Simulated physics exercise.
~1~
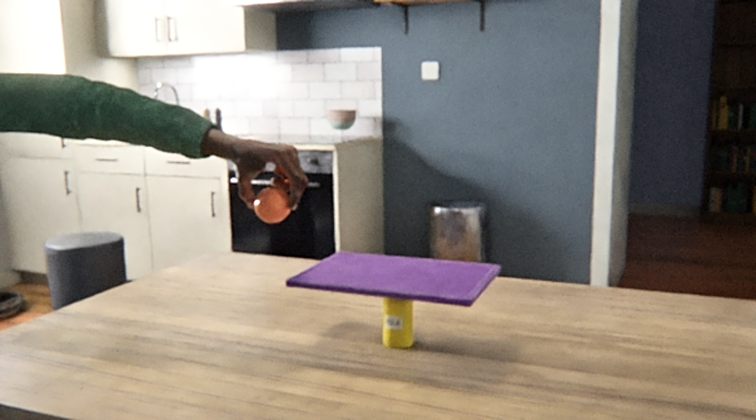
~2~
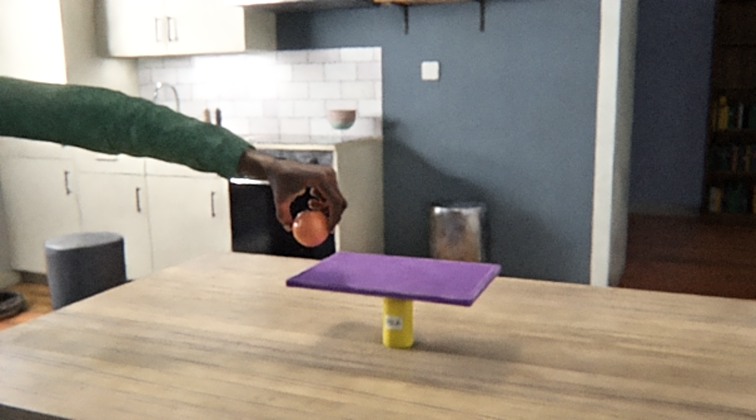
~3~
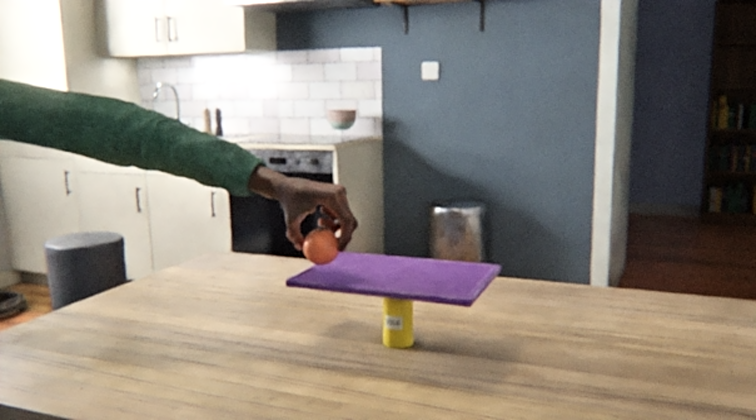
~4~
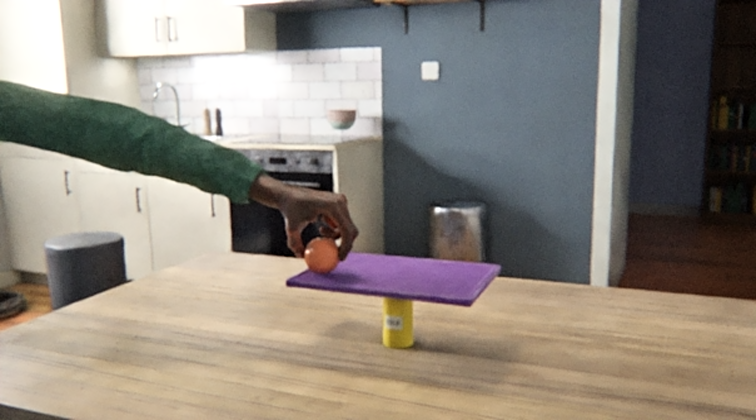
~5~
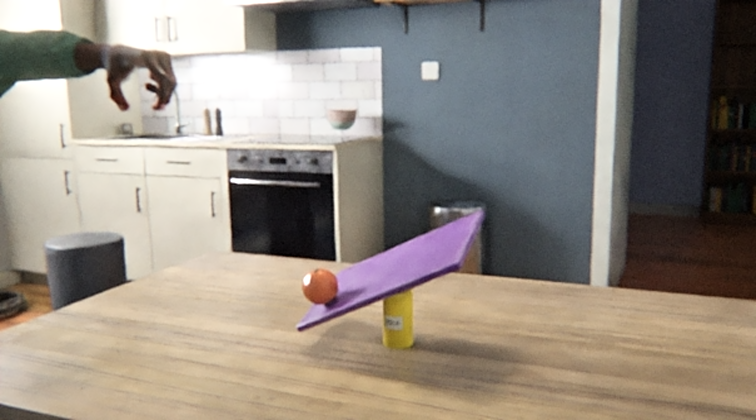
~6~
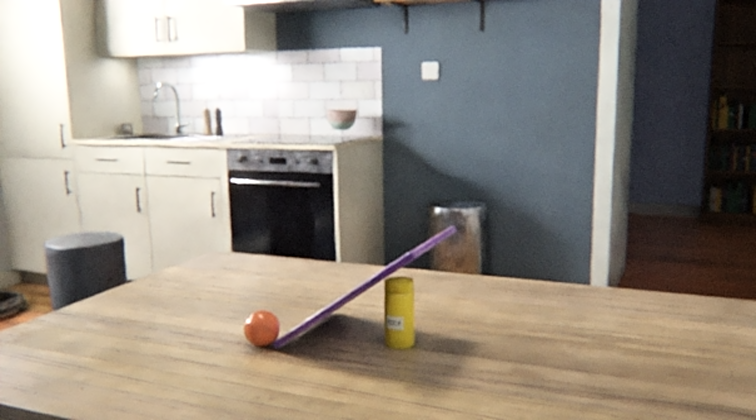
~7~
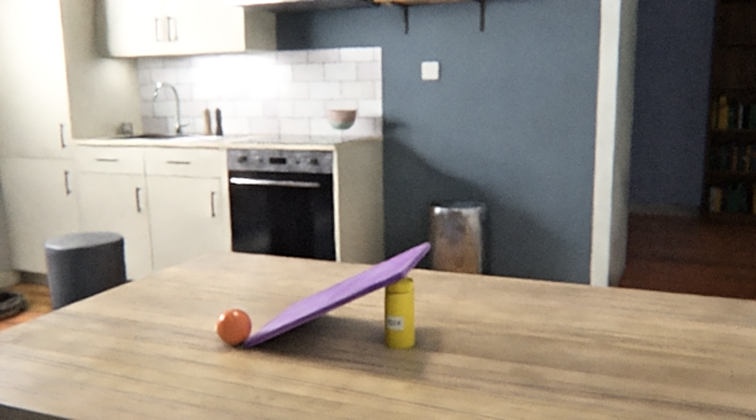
At first, a purple lid lies balanced on an upright yellow shaker on a wooden table, while a hand in a green sleeve holds an orange tomato to the left. The hand moves right and down, bringing the tomato to the lid's left end. It lets go and draws back, and the lid tips steeply, its left side dropping and its right side rising. The tomato comes off the low end onto the table as the lid slides left. Finally, the tomato rests beside the fallen lid, which slants against the still-standing shaker.
